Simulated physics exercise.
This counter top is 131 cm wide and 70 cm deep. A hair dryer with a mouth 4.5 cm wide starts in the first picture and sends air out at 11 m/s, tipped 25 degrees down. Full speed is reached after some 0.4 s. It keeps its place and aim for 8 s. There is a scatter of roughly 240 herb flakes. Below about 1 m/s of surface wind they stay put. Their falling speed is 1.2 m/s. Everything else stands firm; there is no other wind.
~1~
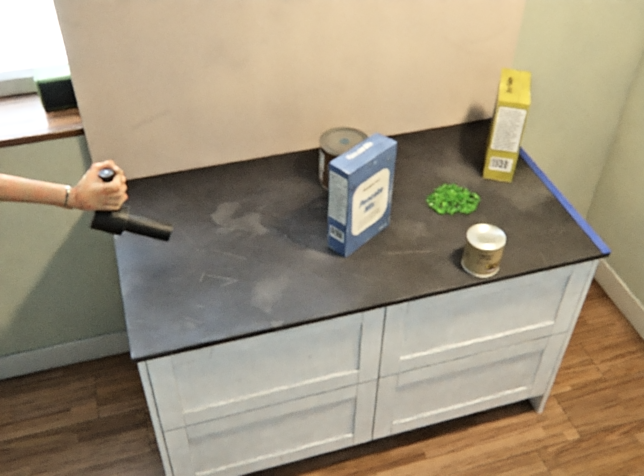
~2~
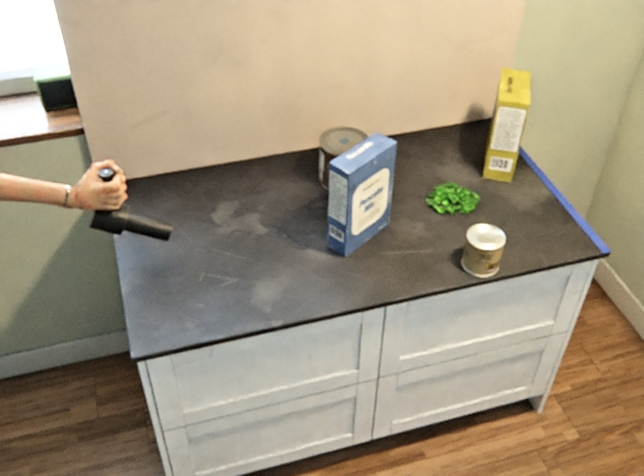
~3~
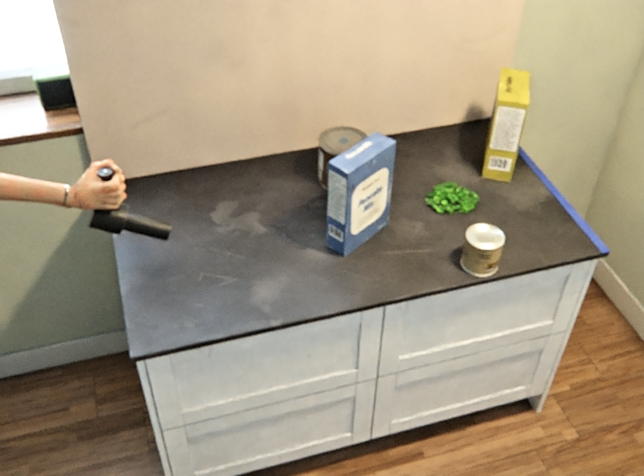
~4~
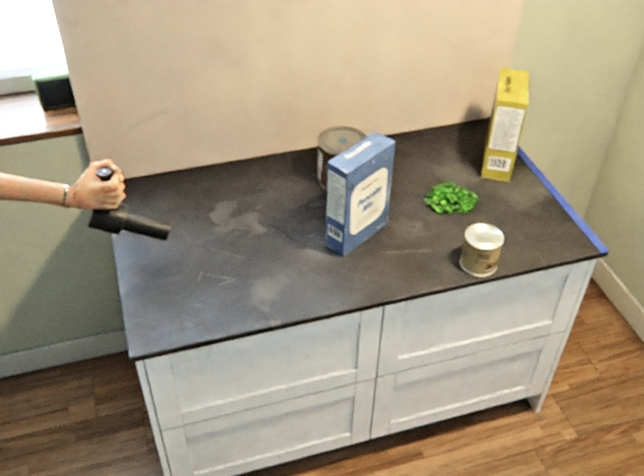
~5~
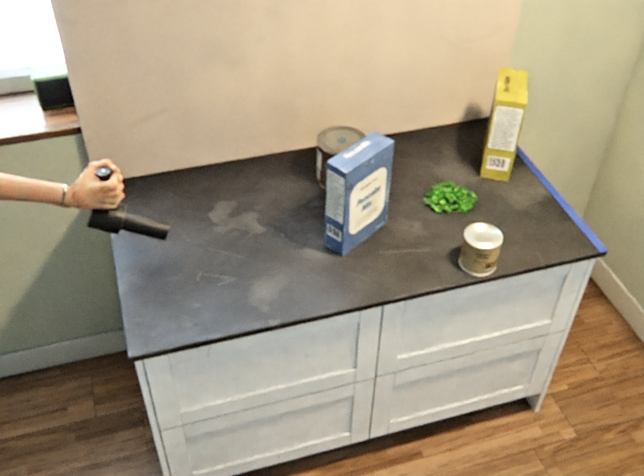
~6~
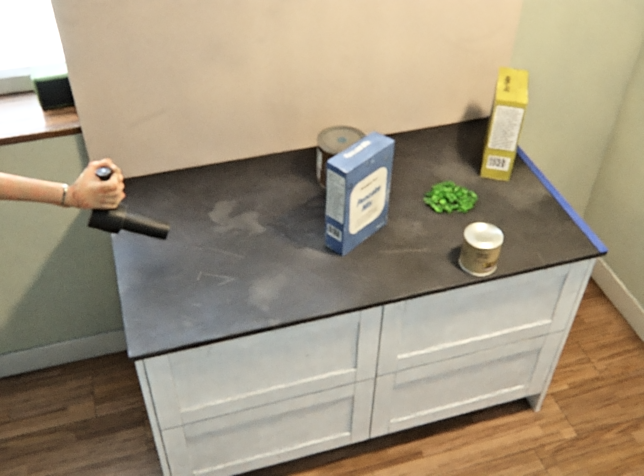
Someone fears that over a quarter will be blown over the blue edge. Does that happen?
Answer: No.
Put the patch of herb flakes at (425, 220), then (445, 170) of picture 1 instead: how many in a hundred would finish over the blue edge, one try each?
In turn about 0 %, 50 %.
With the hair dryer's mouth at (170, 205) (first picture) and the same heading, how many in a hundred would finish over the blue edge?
In that case some 80 per cent.
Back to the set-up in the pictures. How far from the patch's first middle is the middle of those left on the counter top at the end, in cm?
About 5 cm.
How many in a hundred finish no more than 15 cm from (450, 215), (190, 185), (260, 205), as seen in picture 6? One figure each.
In turn about 60 %, 0 %, 0 %.
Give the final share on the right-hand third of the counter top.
About 100 %.
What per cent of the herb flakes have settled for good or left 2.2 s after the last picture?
About 20 %.
Then, 1.2 s after the last picture the count stands so, 0 % are over the blue edge; the middle of those still in play is near (462, 199).
Then, 2.2 s after the last picture the count stands so, 0 % are over the blue edge; the middle of those still in play is near (463, 197).
Then, 4.0 s after the last picture the count stands so, 2 % are over the blue edge; the middle of those still in play is near (468, 197).
Then, 7.6 s after the last picture, at the end, 5 % are over the blue edge; the middle of those still in play is near (469, 198).
